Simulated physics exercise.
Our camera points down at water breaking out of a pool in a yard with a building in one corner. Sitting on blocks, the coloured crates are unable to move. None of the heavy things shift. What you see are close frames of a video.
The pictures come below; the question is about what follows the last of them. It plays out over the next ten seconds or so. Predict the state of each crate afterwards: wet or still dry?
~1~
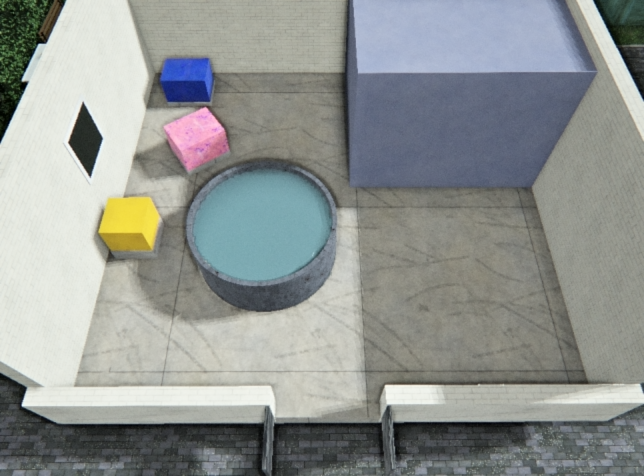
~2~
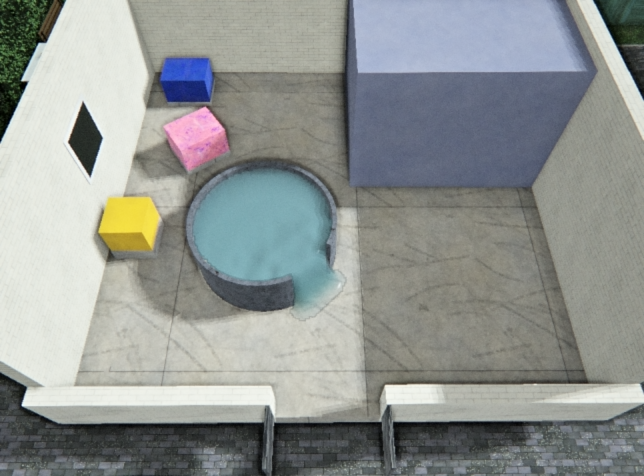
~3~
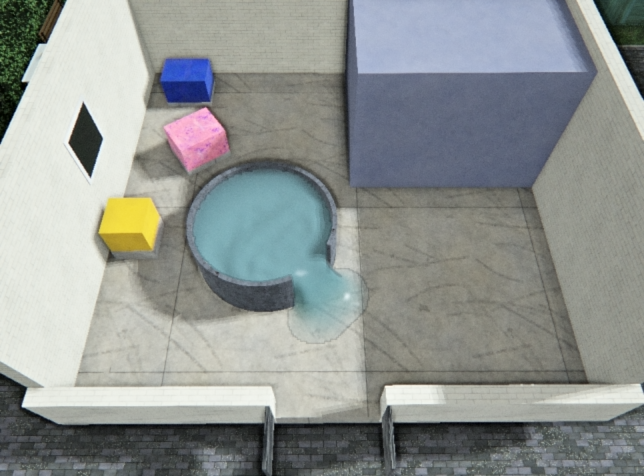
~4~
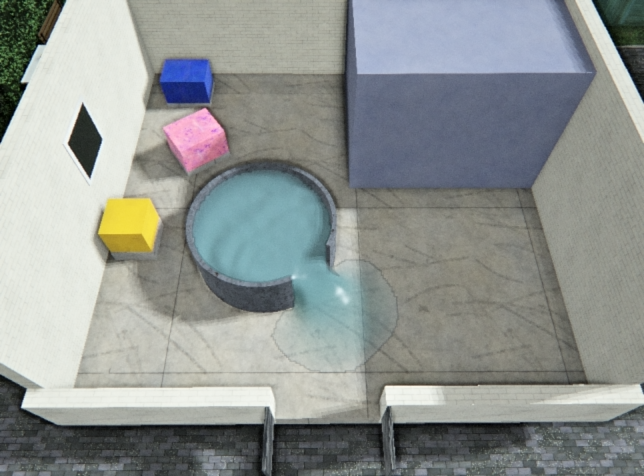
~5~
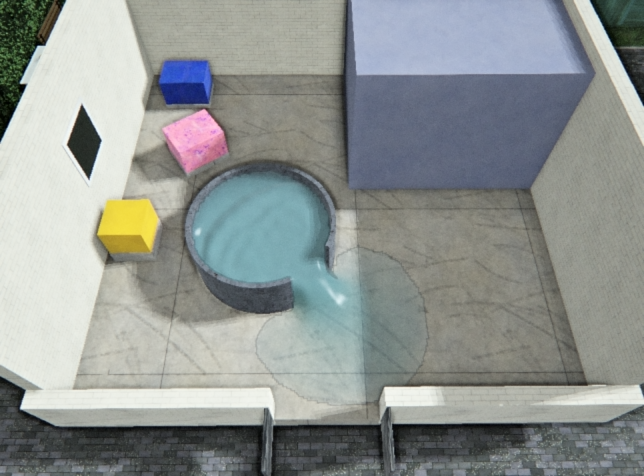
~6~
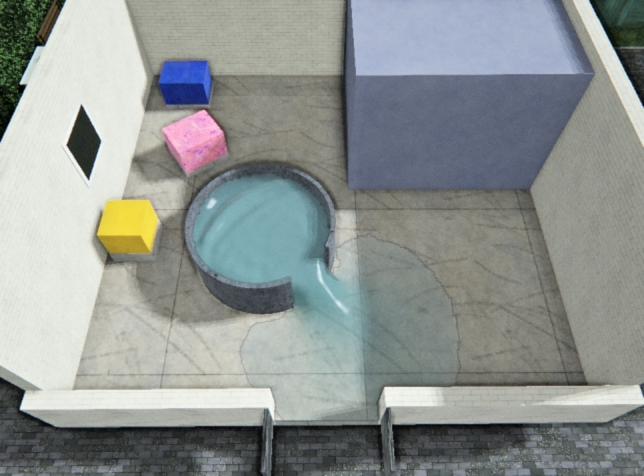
Outcome: The blue crate is unaffected by the water; the pink crate is unaffected by the water; the yellow crate is unaffected by the water.
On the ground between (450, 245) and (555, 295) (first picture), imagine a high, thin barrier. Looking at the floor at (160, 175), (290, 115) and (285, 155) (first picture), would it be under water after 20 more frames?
One after the other: Free of water, clear, free of water.
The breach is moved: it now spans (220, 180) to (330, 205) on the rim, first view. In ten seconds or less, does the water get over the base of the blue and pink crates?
Taking them in turn, the blue one is swamped, and the pink one is swamped.
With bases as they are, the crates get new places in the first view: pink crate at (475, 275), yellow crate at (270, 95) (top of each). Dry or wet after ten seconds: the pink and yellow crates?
The pink crate crate is flooded, and the yellow crate one is untouched.
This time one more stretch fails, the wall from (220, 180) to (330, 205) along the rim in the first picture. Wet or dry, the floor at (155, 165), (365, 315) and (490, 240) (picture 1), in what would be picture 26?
Point one: Reached. Point two: Not reached. Point three: Reached.
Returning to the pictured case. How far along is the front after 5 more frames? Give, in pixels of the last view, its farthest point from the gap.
At about (582, 400).
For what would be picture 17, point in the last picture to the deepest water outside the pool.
About (578, 388).
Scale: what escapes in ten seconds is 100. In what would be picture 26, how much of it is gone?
Log: Around 50 %, estimated.
A moment on, water covers 30 % of the floor; the blue crate not reached, the pink crate not reached, the yellow crate not reached.
Next, water covers 30 % of the floor; the blue crate not reached, the pink crate not reached, the yellow crate not reached.
Then, water covers 35 % of the floor; the blue crate not reached, the pink crate not reached, the yellow crate not reached.
Later, water covers 50 % of the floor; the blue crate not reached, the pink crate water round its plinth, the yellow crate not reached.
In the end, water covers 75 % of the floor; the blue crate stayed above the water, the pink crate stayed above the water, the yellow crate stayed above the water.
